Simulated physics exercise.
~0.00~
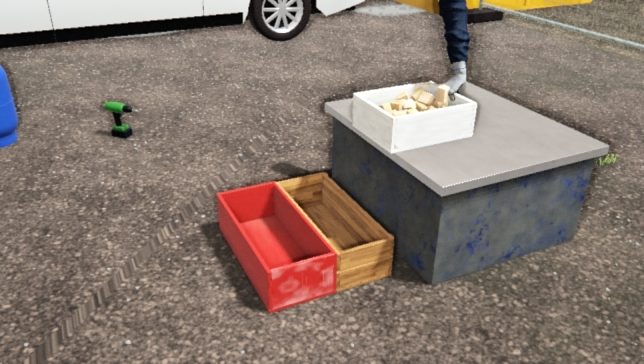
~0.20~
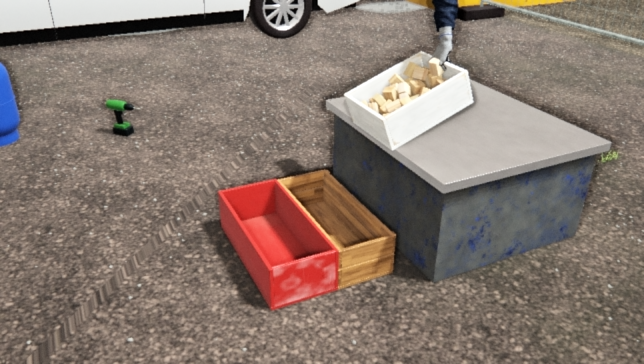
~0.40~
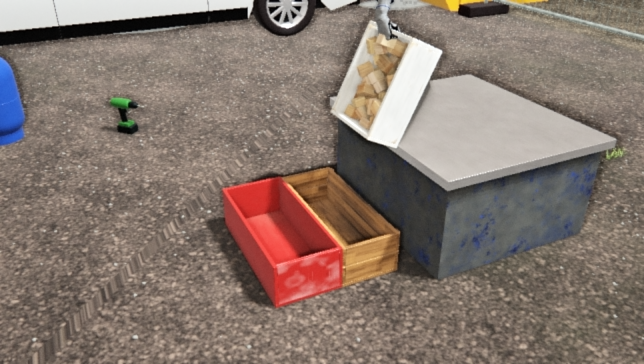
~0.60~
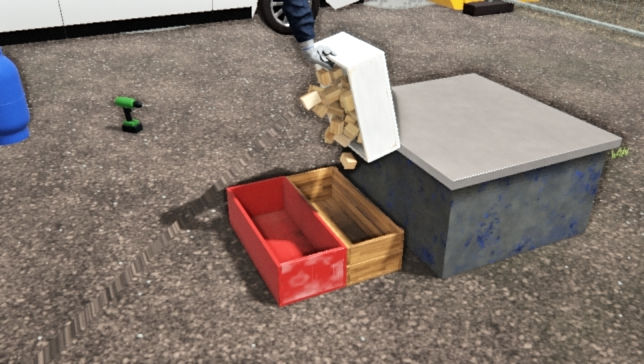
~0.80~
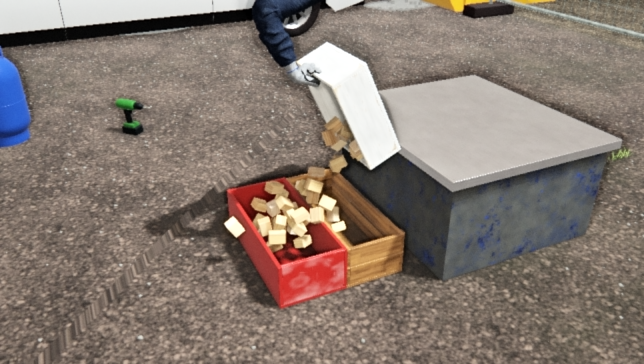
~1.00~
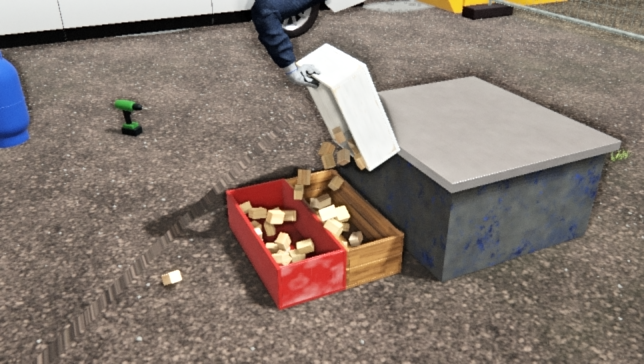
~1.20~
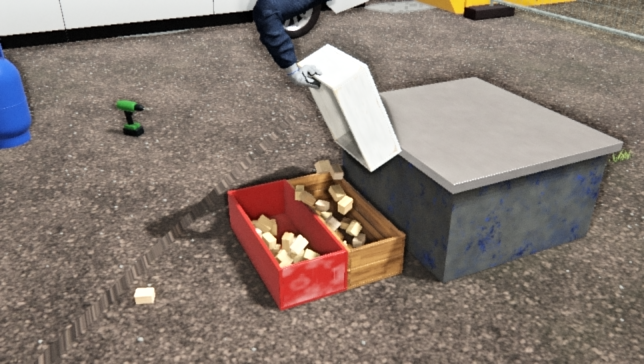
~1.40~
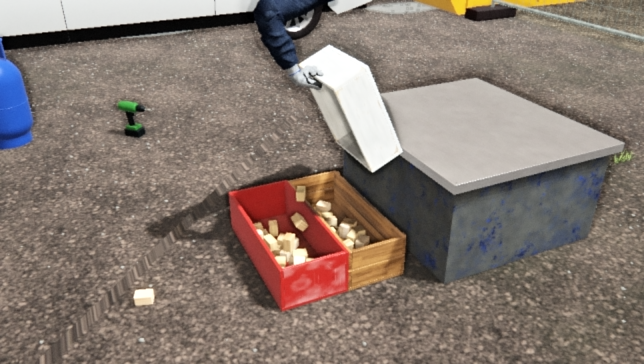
On rough tarmac, a gloved hand tipping a white box of wooden blocks into red and wooden boxes, one block landing outside.
